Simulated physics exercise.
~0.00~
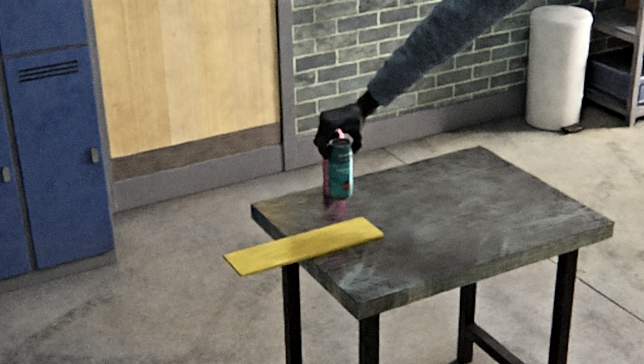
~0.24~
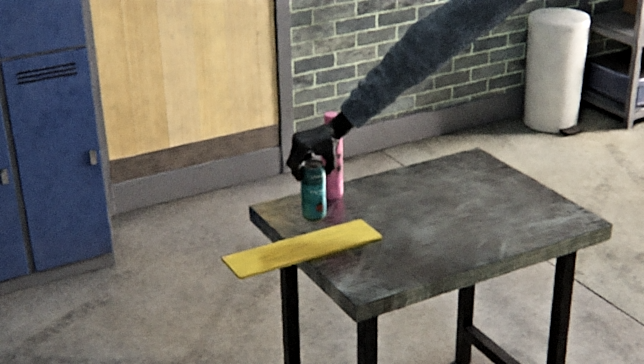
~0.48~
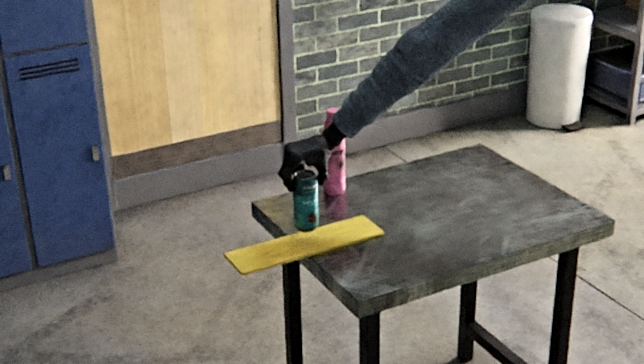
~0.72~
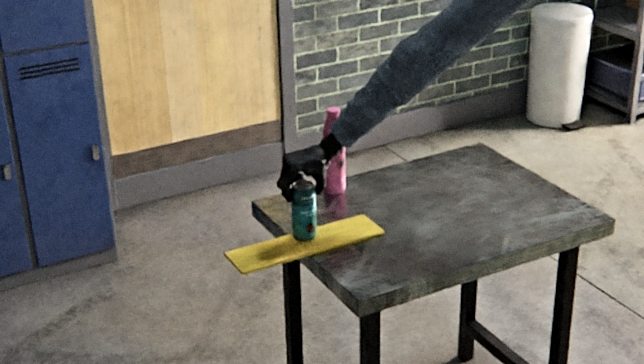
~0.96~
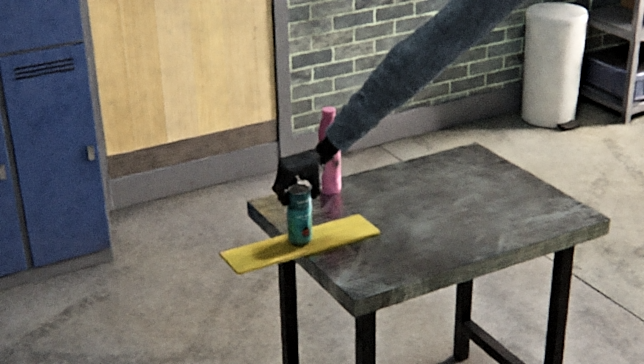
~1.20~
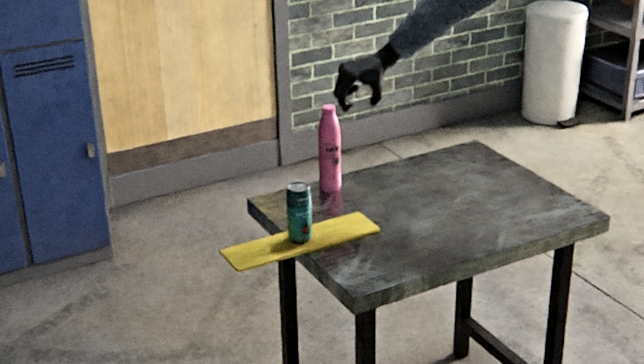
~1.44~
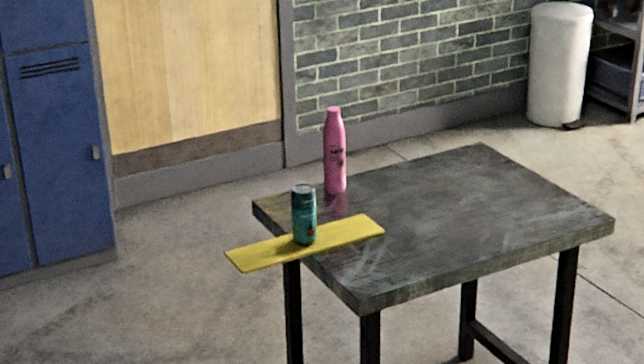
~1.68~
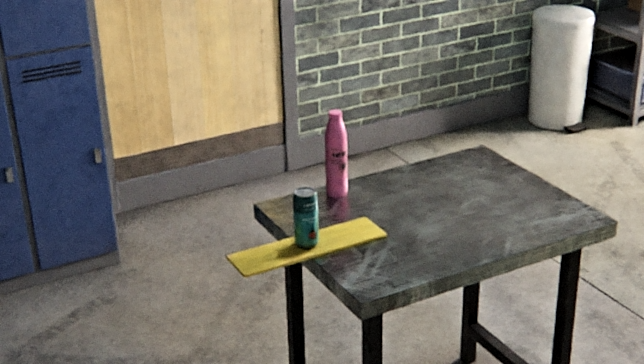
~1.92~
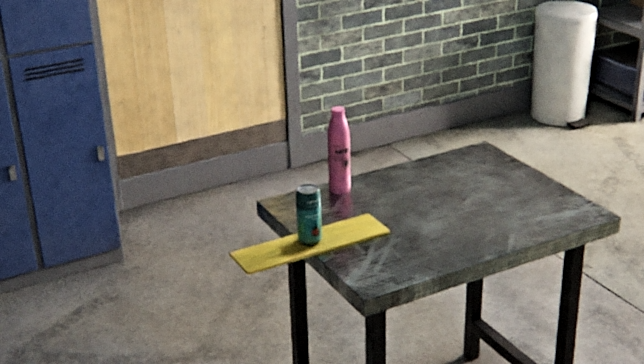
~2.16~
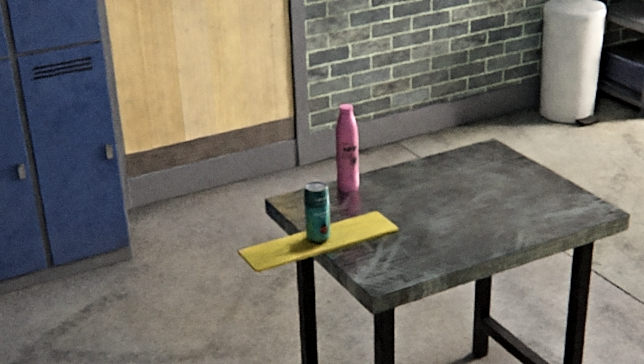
In this clip, a gloved hand lowers a turquoise can past a pink bottle and sets it upright on a yellow plank jutting over a dark table's edge. The hand lets go and withdraws, and the plank, can and bottle all stay in place.
